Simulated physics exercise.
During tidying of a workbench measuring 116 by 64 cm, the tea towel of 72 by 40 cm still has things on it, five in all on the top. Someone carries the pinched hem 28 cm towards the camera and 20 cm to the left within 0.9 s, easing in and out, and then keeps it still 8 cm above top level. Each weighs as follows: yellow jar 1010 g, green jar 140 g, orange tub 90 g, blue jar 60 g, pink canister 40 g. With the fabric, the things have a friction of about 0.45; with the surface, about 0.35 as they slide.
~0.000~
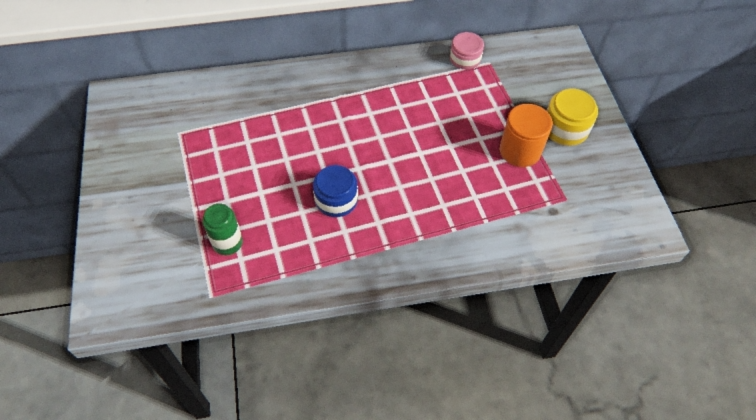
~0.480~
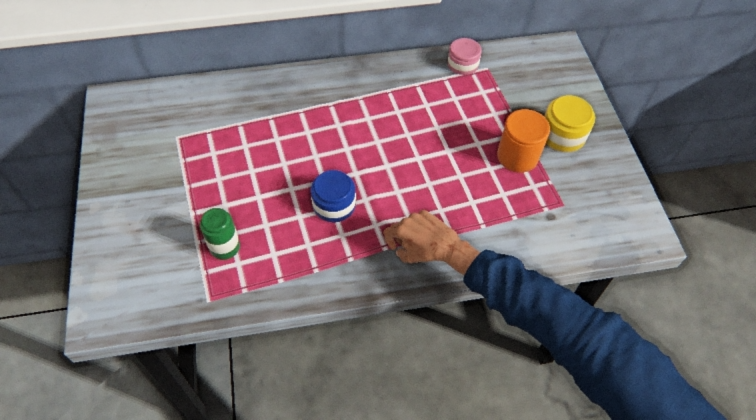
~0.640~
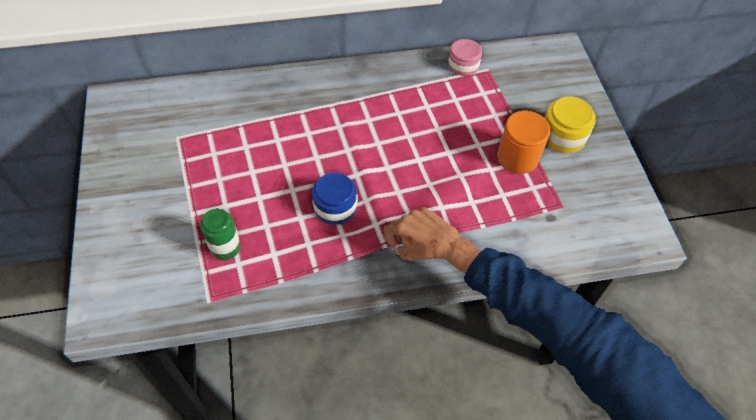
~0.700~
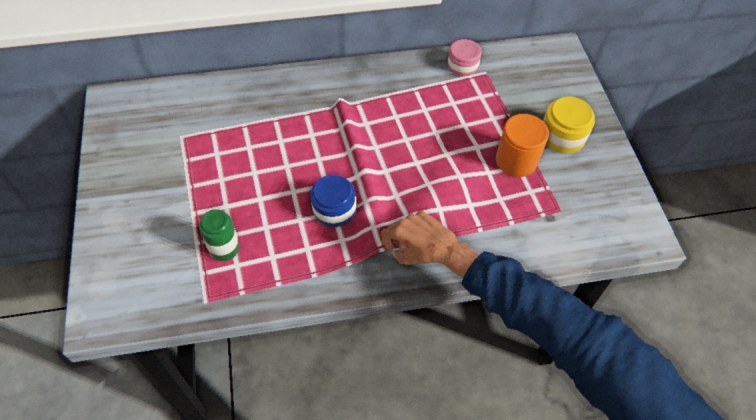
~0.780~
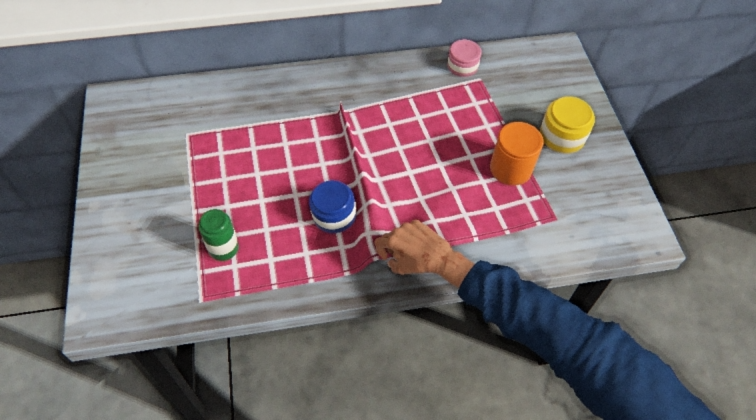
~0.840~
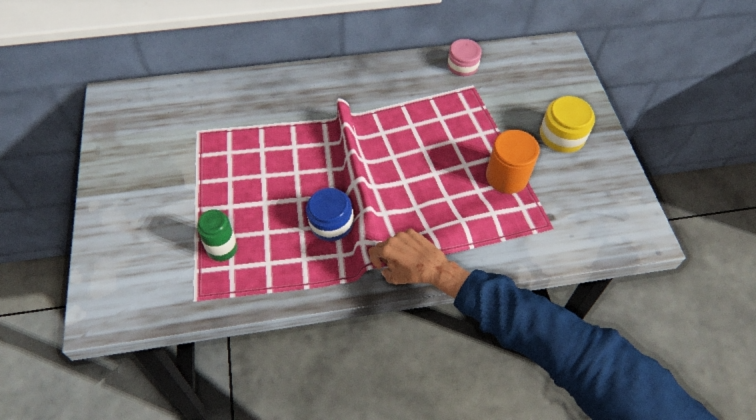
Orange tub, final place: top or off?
It is going to leave its support.
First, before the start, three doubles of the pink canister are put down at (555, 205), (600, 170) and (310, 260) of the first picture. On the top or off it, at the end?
Log, in listed order - lost / kept / lost.
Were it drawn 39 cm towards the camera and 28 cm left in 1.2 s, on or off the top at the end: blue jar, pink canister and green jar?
Then blue jar is lost over the edge, pink canister holds on and green jar is lost over the edge.
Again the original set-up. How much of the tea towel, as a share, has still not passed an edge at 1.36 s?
Near 65 in a hundred.
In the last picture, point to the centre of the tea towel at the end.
The midpoint is close to pixel (338, 308).
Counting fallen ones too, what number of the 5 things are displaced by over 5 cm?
Count recorded: 3.
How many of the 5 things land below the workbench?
1.
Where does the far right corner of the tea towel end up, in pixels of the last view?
That corner settles near pixel (492, 264) in the last view.
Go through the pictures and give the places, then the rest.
The first picture shows orange tub (530, 120); tea towel corners (210, 298) (178, 133) (489, 63) (567, 201).
The second picture shows tea towel corners (207, 302) (176, 137); grip (395, 247).
The third picture shows blue jar (334, 188); tea towel corners (208, 303) (176, 138); grip (395, 245).
The fourth picture shows orange tub (527, 130); blue jar (333, 190); tea towel corners (204, 303) (180, 137); grip (392, 249).
The fifth picture shows orange tub (521, 138); blue jar (332, 196); tea towel corners (200, 302) (186, 134); grip (387, 258).
The sixth picture shows orange tub (517, 147); tea towel corners (194, 301) (197, 131) (473, 86) (553, 229); grip (381, 267).
After 1.0 s, 100 % of the tea towel is still over the top; orange tub 14 cm off its start, blue jar 11 cm off its start, green jar 1 cm off its start.
After 1.2 s, 85 % of the tea towel is still over the top; orange tub 25 cm off its start, blue jar 19 cm off its start, green jar 2 cm off its start.
After 1.4 s, 65 % of the tea towel is still over the top; orange tub 33 cm off its start at (461, 257), blue jar 27 cm off its start at (296, 312), green jar 8 cm off its start at (212, 256).
After 1.5 s, 60 % of the tea towel is still over the top; orange tub 39 cm off its start, blue jar 30 cm off its start, green jar 10 cm off its start.
After 3.1 s, 50 % of the tea towel is still over the top; orange tub over the edge, blue jar 30 cm off its start at (288, 328), green jar 10 cm off its start at (208, 269).
